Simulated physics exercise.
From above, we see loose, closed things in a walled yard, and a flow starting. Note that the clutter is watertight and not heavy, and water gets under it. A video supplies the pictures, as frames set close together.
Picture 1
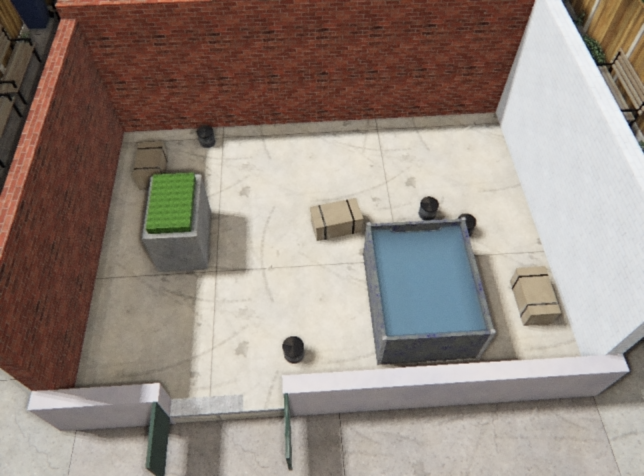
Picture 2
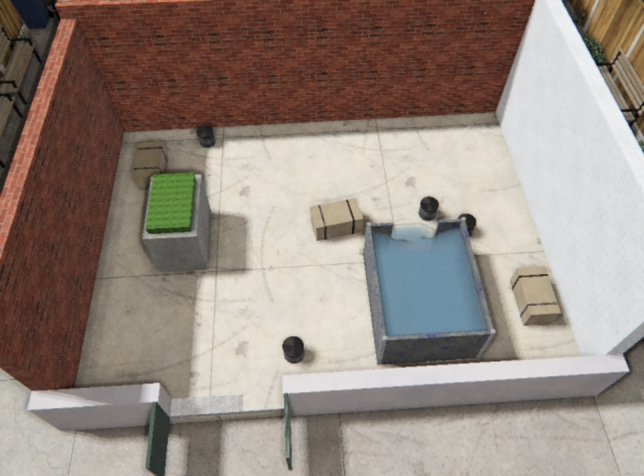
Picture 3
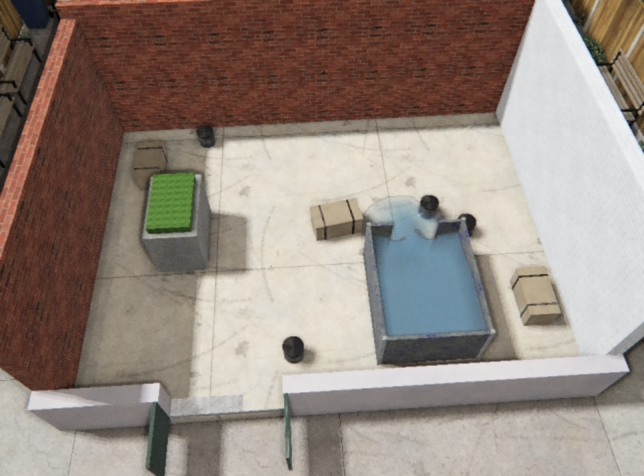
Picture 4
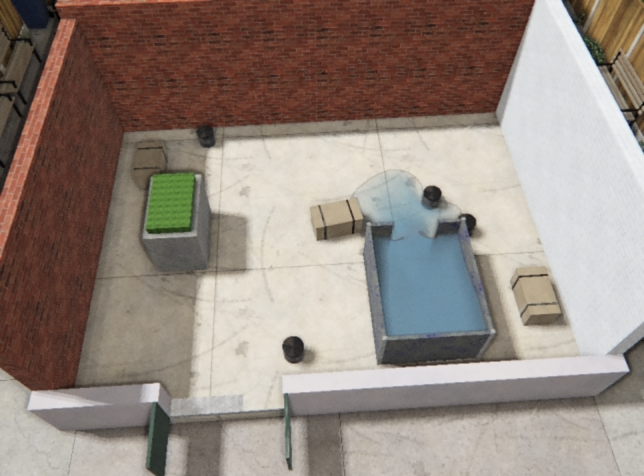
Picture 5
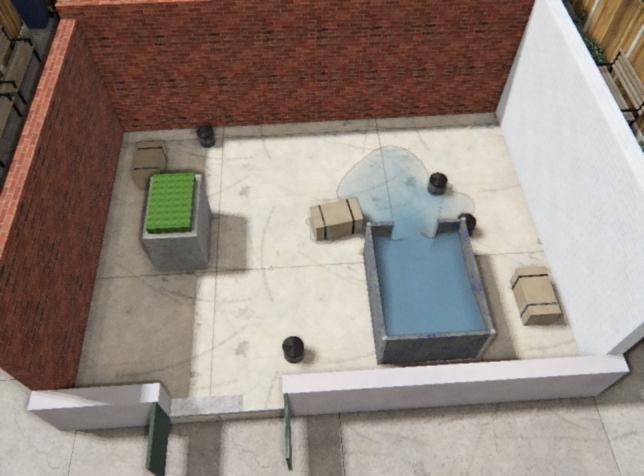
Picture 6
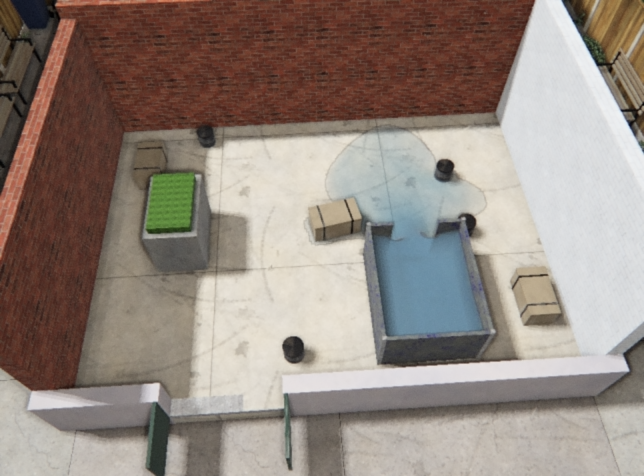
A walled yard with a pale paved floor, brick walls at the left and back and white walls at the right and front, is seen from high above by a still camera. A green-topped grey block stands left, a grey tank of blue water right, with tan boxes and small black pails around. Water pours through the tank's back edge, spreads over the floor, and one pail slides slightly away toward the back.
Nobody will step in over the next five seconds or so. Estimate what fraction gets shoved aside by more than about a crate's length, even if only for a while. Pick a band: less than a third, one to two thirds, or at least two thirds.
The fraction is one to two thirds of them.
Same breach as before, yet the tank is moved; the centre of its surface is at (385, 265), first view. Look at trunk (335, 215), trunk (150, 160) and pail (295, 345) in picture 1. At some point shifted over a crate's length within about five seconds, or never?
Object by object, in turn: Travelled a good distance, travelled a good distance, lingered near its place.
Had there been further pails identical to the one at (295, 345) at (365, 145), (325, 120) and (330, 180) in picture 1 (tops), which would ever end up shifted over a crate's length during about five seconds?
Shoved clear, shoved clear, shoved clear.
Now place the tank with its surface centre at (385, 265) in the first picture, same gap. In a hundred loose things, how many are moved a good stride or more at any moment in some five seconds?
I reckon around 60 percent of them.
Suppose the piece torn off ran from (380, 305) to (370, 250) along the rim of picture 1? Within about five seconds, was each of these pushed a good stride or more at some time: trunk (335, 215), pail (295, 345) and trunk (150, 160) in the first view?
Taking them in order, short of it, covered the distance, covered the distance.
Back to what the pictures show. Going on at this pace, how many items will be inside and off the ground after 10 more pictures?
1.
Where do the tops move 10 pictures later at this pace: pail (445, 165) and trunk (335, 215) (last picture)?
Estimate: First at (491, 119), second at (310, 214), approximately.
A moment on, 1 of 7 are well off their spots; 0 afloat.
Next, 1 of 7 are well off their spots; 1 afloat.
Later, 2 of 7 are well off their spots; 0 afloat.
In the end, 3 of 7 are well off their spots, and 3 have been at some point; 3 afloat.
